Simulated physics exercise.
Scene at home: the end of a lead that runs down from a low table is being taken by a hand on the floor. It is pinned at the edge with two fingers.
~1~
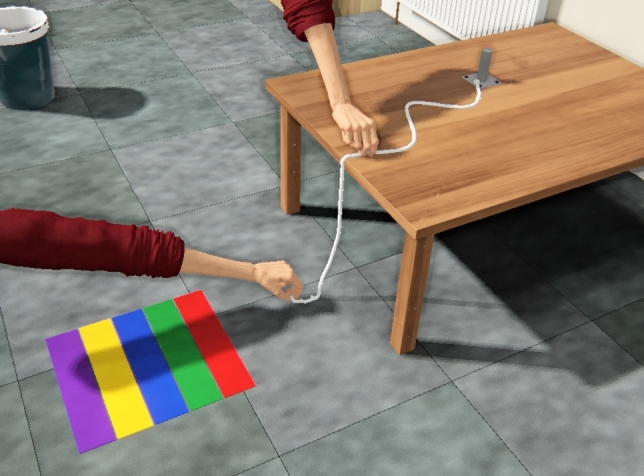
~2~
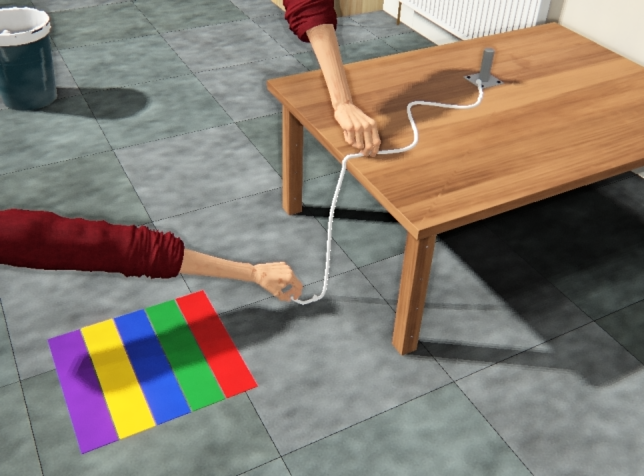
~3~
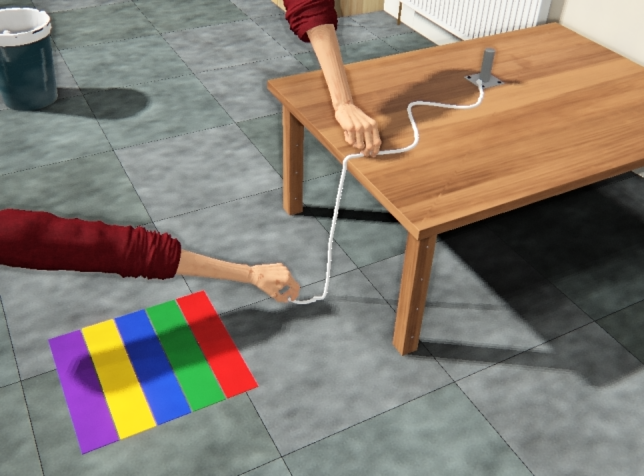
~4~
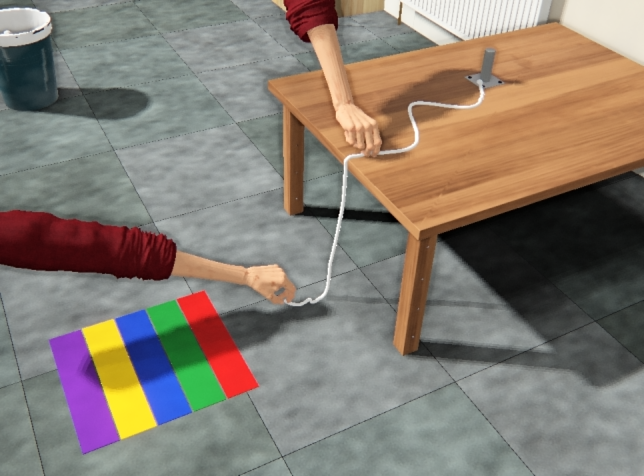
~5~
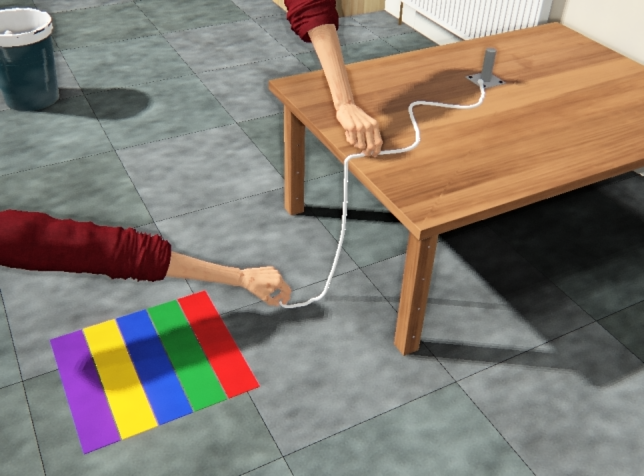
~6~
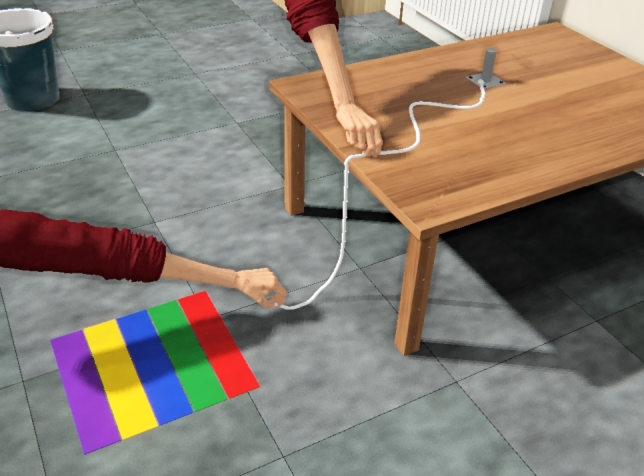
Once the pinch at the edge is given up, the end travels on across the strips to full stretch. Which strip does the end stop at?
The yellow one.
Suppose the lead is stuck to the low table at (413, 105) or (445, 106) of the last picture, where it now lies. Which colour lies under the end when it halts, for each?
Try 1: Blue; try 2: Blue.
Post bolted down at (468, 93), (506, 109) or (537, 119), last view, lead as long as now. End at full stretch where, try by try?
(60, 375), (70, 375) and (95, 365), roughly.
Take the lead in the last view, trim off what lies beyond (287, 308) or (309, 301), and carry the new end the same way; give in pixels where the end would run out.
The pixels are (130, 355) and (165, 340), in that order.
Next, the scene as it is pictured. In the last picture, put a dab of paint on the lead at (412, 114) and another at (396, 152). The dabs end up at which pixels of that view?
First: (388, 126). Second: (328, 166).
Soon after, end near (171, 340); over green.
After that, end near (135, 352); over blue.
At the stop, end near (112, 360); over yellow. It gets as far as the yellow strip.
